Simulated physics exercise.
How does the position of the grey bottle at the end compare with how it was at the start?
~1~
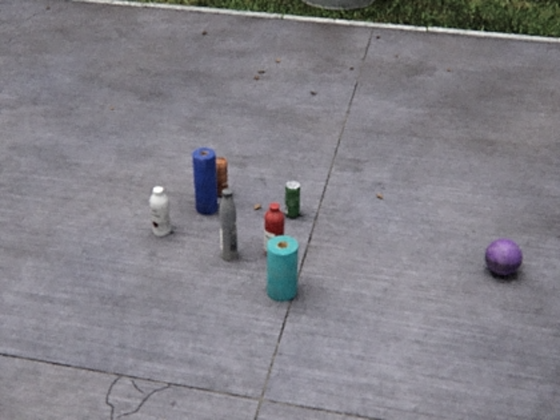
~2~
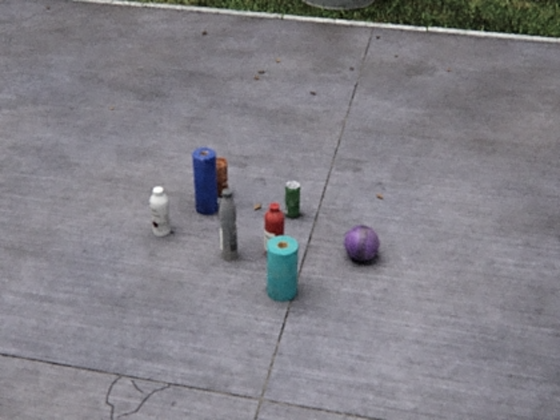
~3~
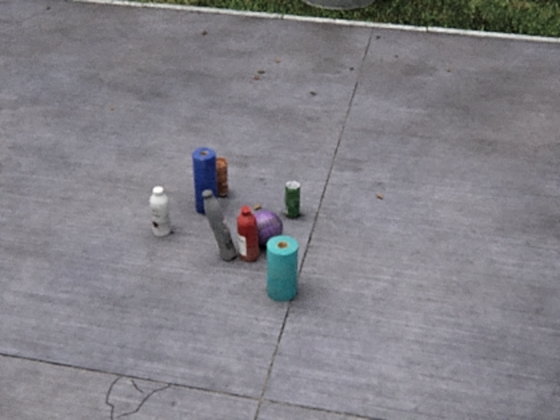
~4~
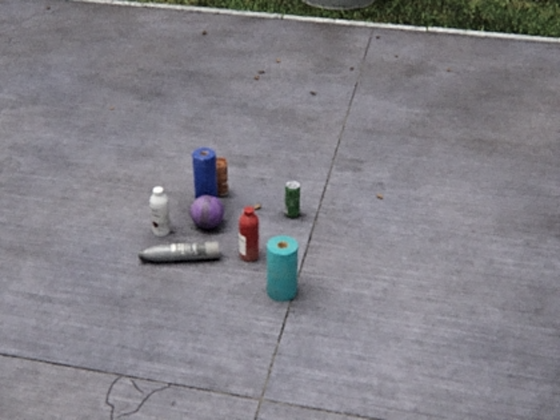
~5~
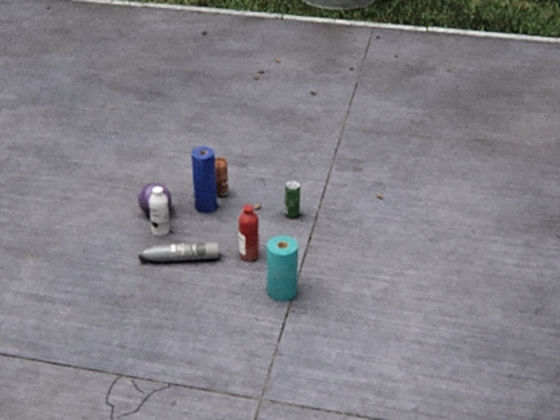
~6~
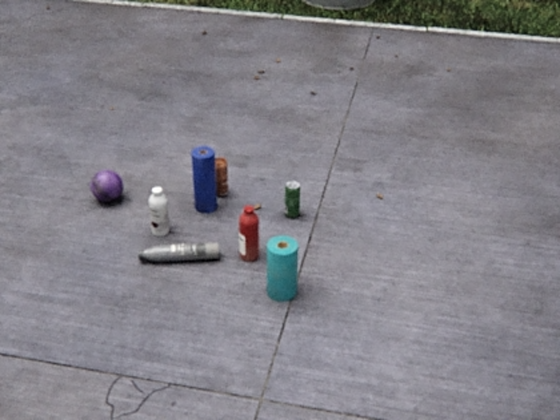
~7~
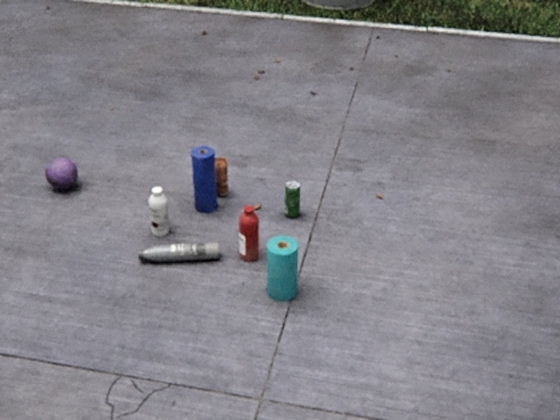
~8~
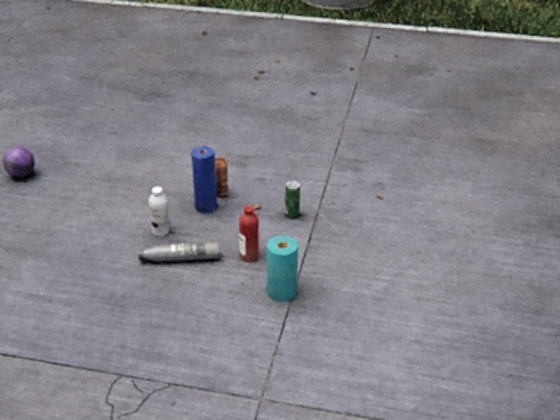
The grey bottle stands upright at the start, but at the end it is lying on its side on the floor.
